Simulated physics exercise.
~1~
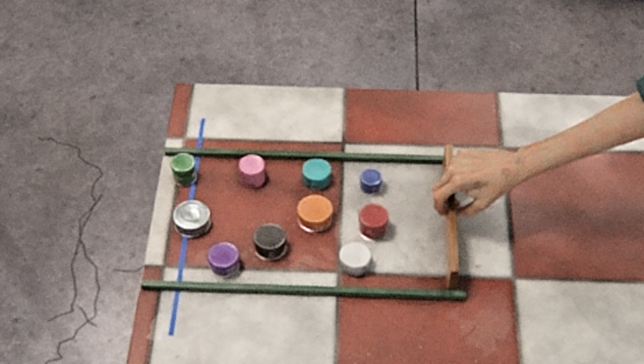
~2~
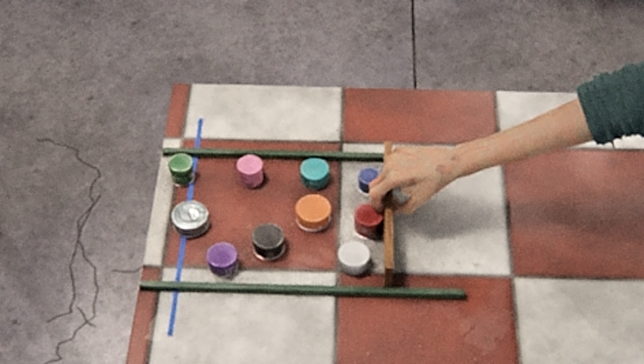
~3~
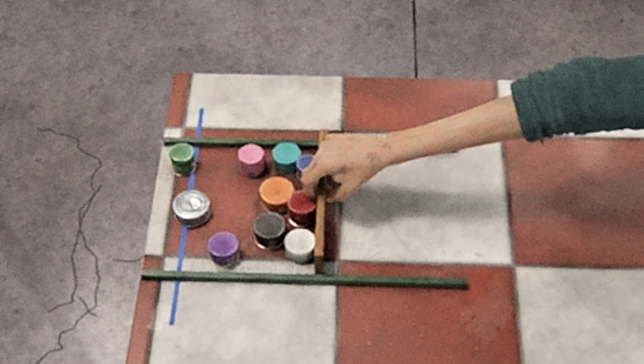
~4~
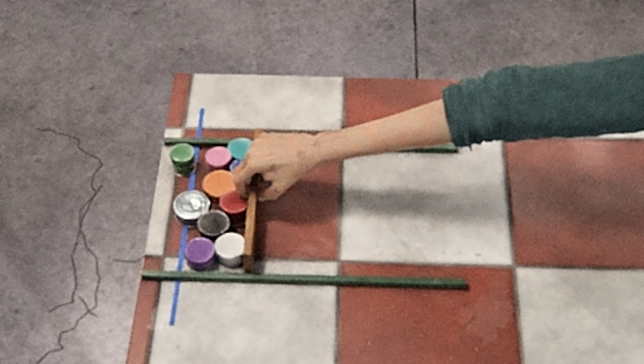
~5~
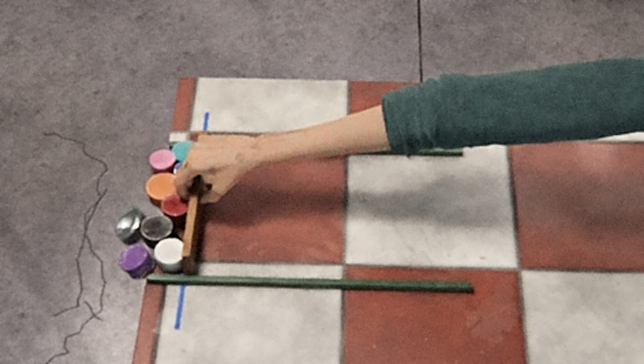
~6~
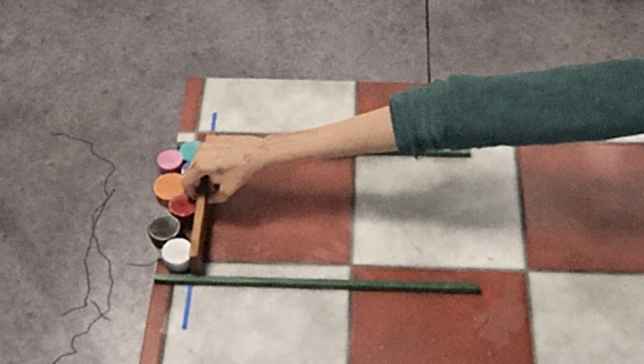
Hand sliding a wooden board left across a checkered tabletop, bunching colourful pots and pushing green, grey and purple ones off the edge.
